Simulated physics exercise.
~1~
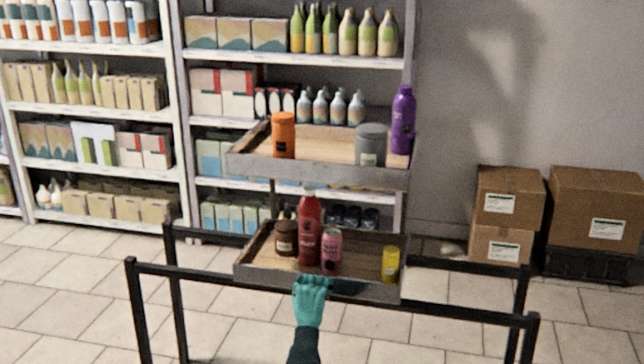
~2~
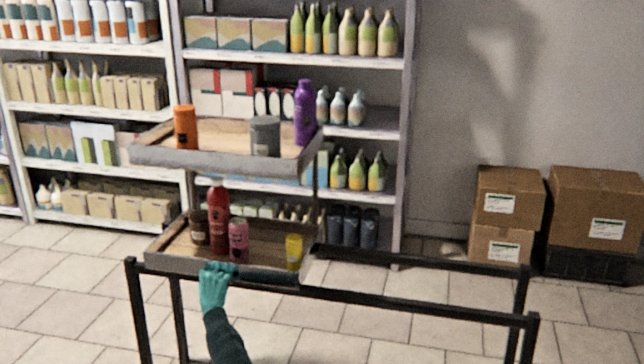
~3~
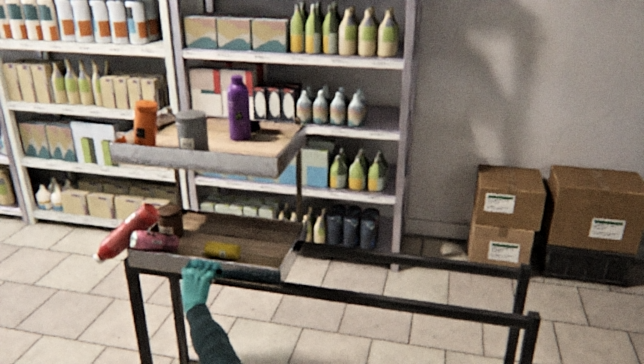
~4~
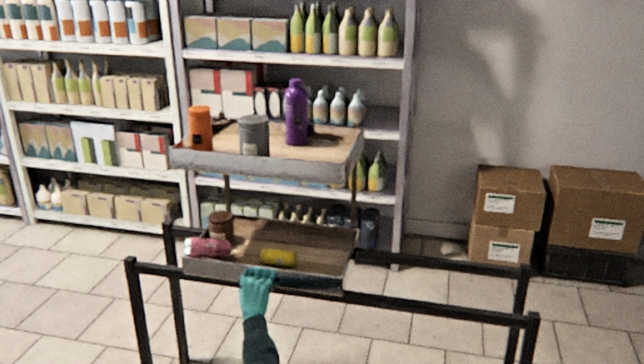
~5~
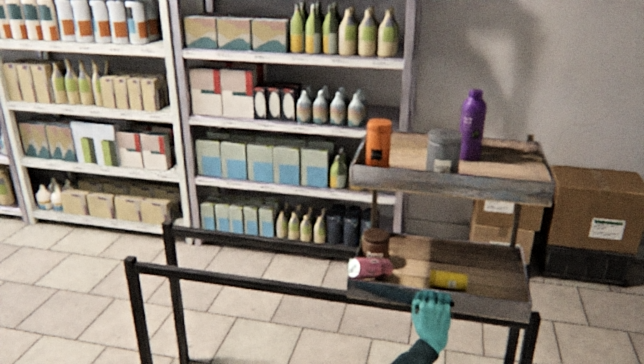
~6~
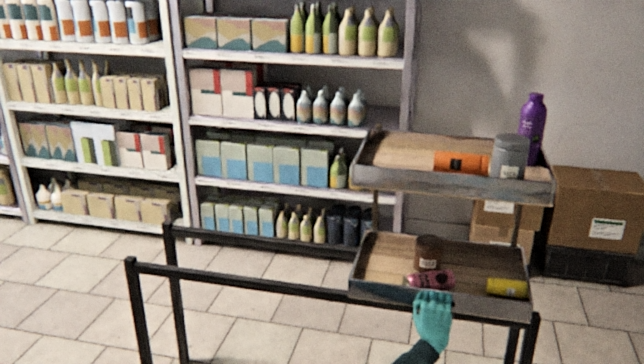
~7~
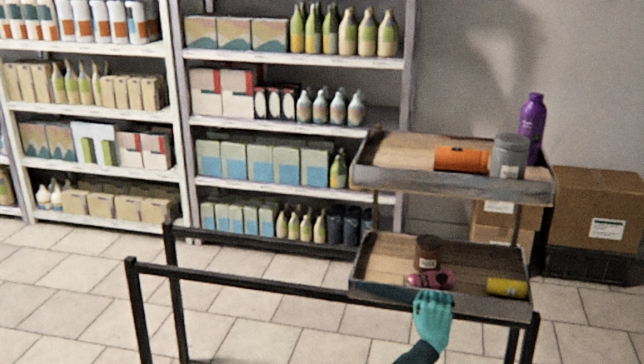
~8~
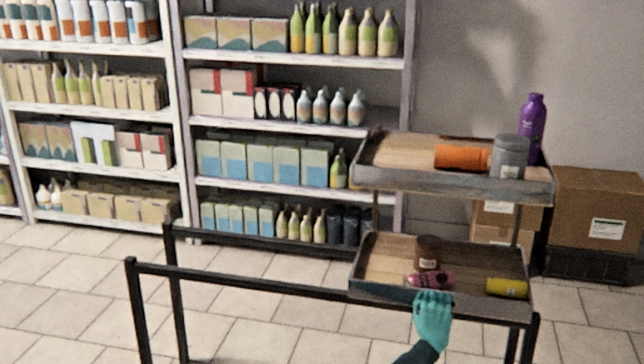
Two-tier tray pushed left by a gloved hand, tipping bottles and losing the red one, then shoved right, orange jar toppling.
